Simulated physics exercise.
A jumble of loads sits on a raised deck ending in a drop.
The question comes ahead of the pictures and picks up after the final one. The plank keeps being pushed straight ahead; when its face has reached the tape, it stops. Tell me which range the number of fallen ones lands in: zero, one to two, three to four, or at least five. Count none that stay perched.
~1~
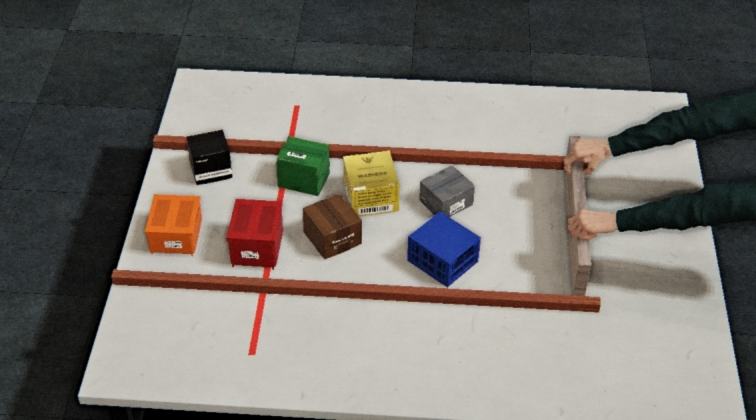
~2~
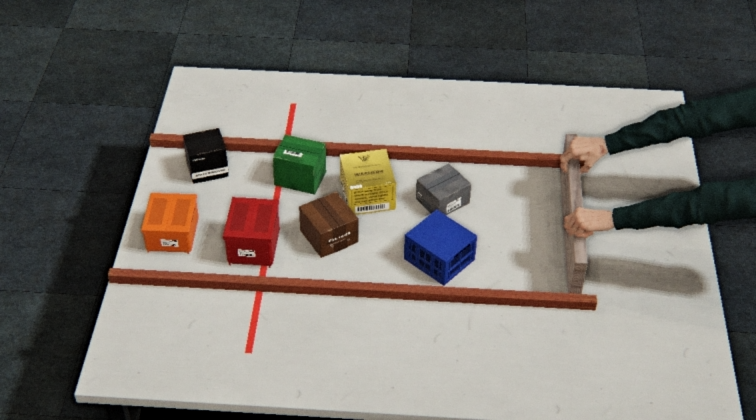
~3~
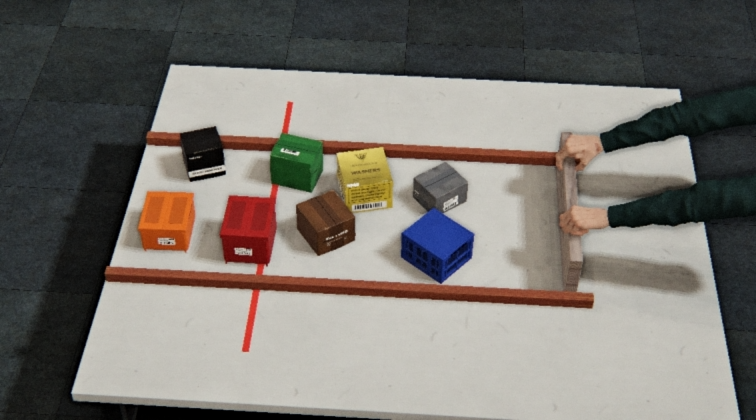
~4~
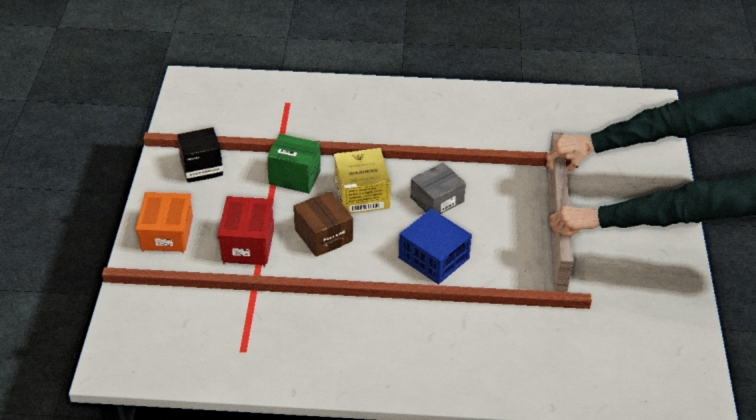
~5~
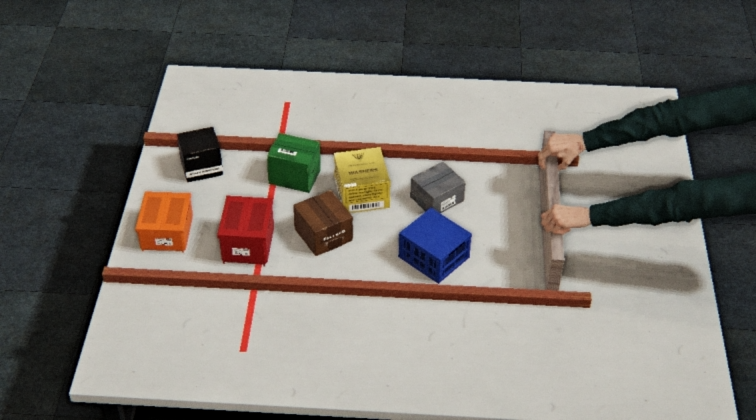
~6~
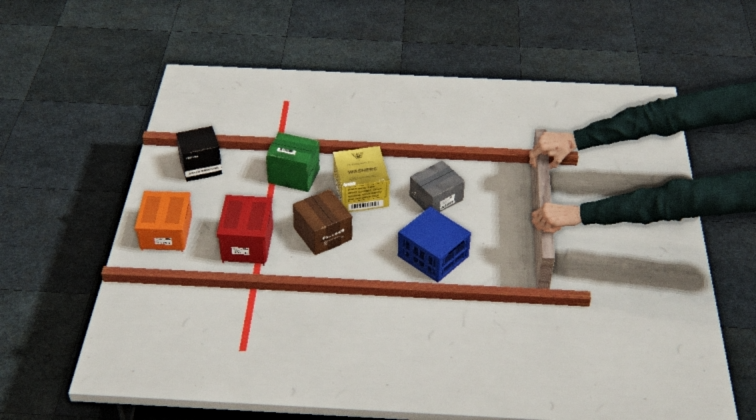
Only a pair or a lone one falls.
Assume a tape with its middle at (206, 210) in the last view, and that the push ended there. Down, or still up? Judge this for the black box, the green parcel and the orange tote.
Going one by one, the black box goes down, the green parcel goes down, the orange tote goes down.
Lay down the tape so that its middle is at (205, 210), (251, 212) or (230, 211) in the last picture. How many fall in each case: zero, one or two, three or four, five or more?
Place one: 3 or 4; place two: Either one or two; place three: Three to four.
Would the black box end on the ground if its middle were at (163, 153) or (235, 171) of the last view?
In that order, I'd say it gets pushed over the end, then is not knocked off.
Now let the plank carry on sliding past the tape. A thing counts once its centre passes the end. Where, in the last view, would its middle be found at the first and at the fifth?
Its middle is near (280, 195) and then near (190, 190).
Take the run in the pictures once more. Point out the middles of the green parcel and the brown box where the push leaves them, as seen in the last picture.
Result: One at about (166, 144), the other at about (236, 199).
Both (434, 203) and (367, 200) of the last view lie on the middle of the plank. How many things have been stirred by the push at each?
By the first moment it's 3, by the second it's 6.
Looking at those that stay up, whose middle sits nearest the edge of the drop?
Nearest at the end: The orange tote.
Soon after, none off yet; orange tote at rest near (165, 221); black box at rest near (199, 154); red tote at rest near (246, 230).
Then, none off yet; orange tote at rest near (165, 221); black box at rest near (199, 154); red tote moved a little near (234, 229).
By the end, the number that fall off is one or two; fallen, black box.
